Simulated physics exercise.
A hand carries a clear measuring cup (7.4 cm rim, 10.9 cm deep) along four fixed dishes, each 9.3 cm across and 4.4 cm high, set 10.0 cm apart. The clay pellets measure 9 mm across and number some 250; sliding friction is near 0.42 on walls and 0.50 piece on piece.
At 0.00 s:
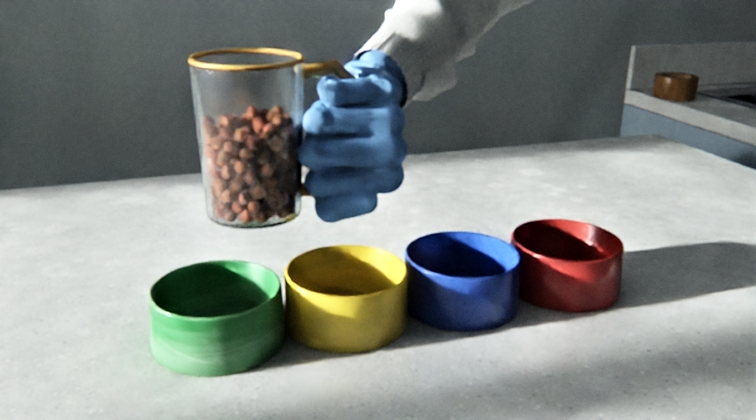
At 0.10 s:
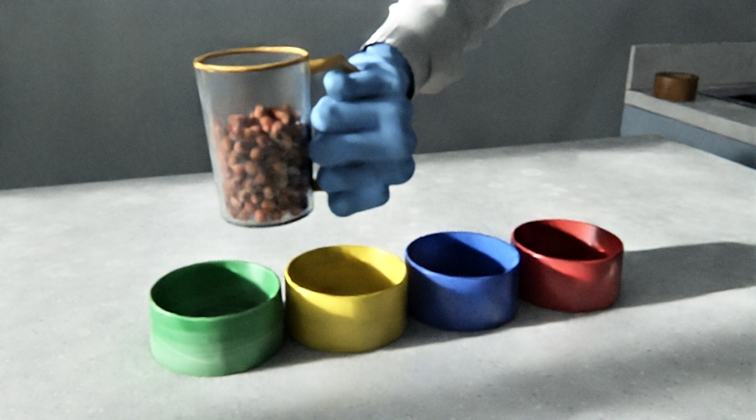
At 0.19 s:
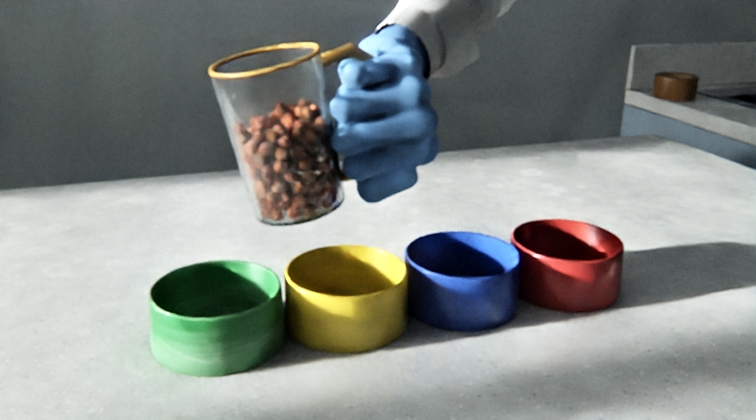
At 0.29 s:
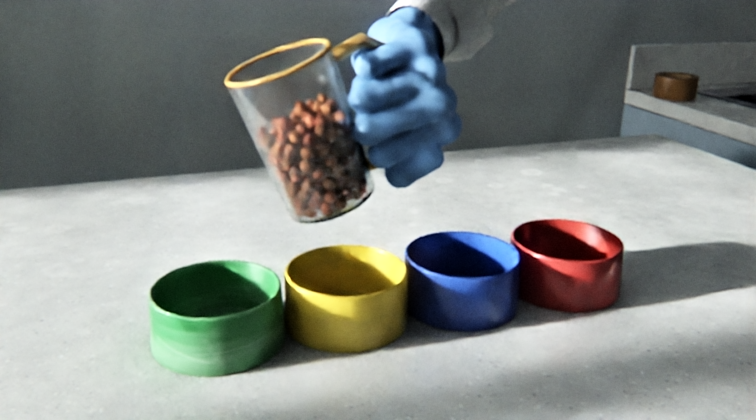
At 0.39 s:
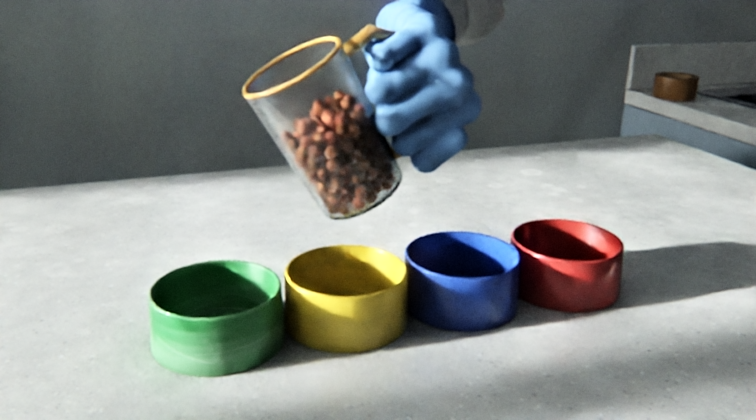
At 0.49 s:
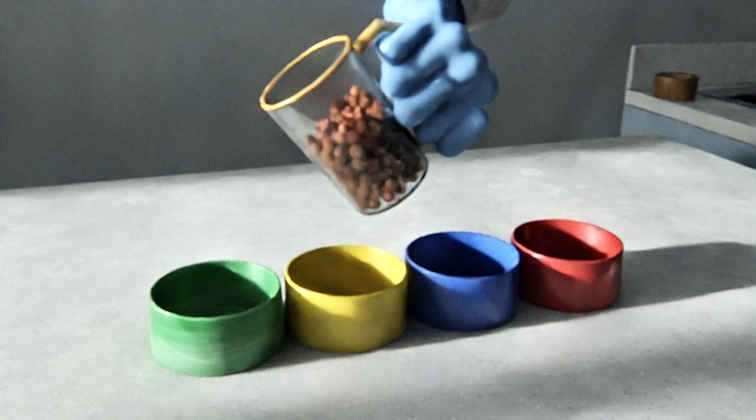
Blue-gloved hand moving a clear cup of reddish-brown pellets rightward above four colored dishes while steadily tilting it to the left.
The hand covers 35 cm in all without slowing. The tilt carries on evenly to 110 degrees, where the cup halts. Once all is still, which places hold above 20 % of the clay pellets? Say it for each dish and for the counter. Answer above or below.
Red: Above, blue: Above, green: Below, yellow: Below, counter: Below.
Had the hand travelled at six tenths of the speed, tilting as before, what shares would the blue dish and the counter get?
In that case blue 30; counter 0.
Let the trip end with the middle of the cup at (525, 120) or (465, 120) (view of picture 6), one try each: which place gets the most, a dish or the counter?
Most goes to: Blue; yellow.
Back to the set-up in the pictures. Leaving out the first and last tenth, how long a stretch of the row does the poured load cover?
About 13 cm.
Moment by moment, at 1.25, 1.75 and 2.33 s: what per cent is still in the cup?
About 100, 40, 10.
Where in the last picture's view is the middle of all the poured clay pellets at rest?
At about (497, 279).
After 1.25 s, tilt 102 degrees; cup holds 100 %.
After 1.75 s, tilt 110 degrees; cup holds 40 %, red 5 %, blue 45 %.
After 2.33 s, tilt 110 degrees; cup holds 10 %, red 35 %, blue 50 %.
At rest (3.4 s), red 45 %, blue 50 %, green 0 %, yellow 0 %, counter 5 %.
